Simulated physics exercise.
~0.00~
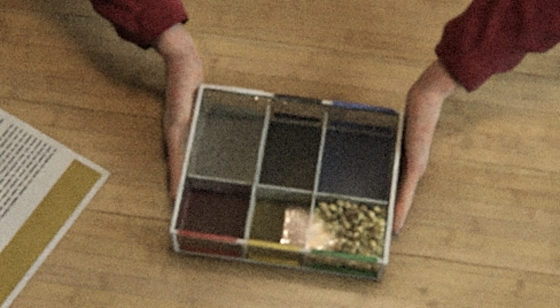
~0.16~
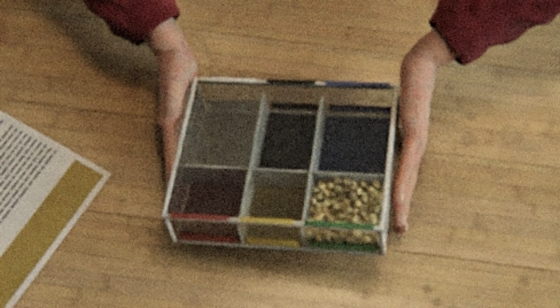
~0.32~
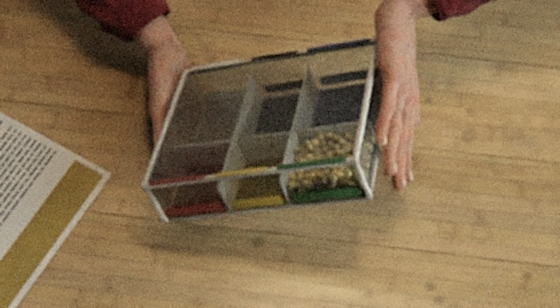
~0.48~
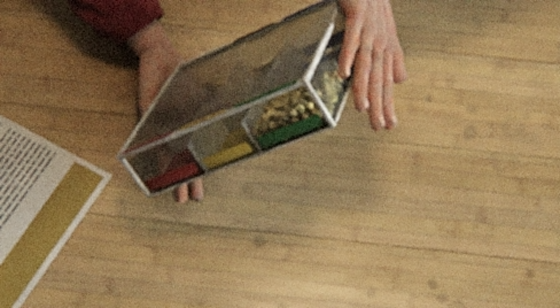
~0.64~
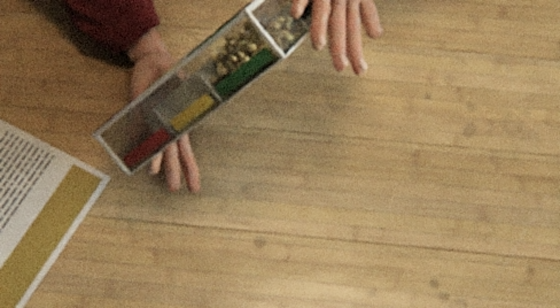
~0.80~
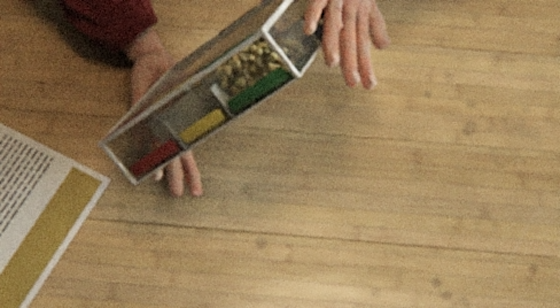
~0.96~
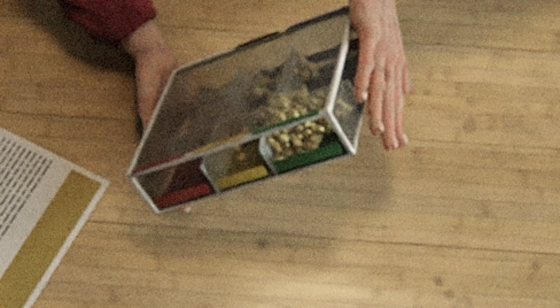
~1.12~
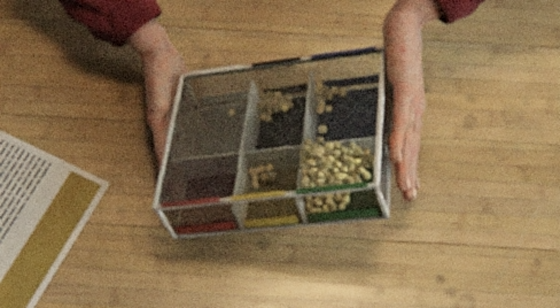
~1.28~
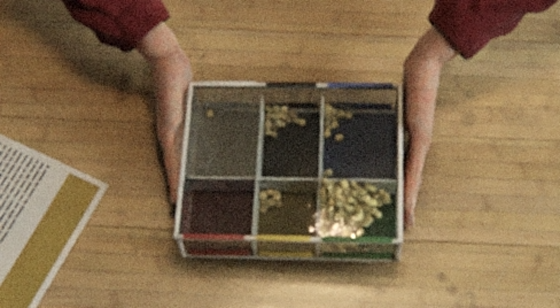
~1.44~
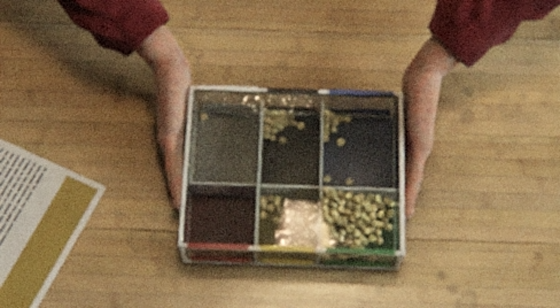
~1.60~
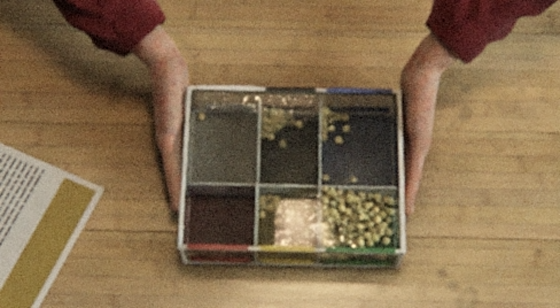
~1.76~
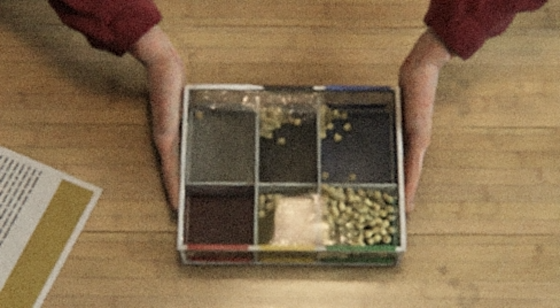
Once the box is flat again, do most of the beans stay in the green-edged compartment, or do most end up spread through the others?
Most of the beans stay in the green-edged compartment at the lower right. Only small numbers end up in the black, blue and yellow ones, while the red and white ones are left empty or nearly so.
Clear divided box of pale beans tipping steeply in two hands, then settling flat, most beans still in the green-edged corner compartment.
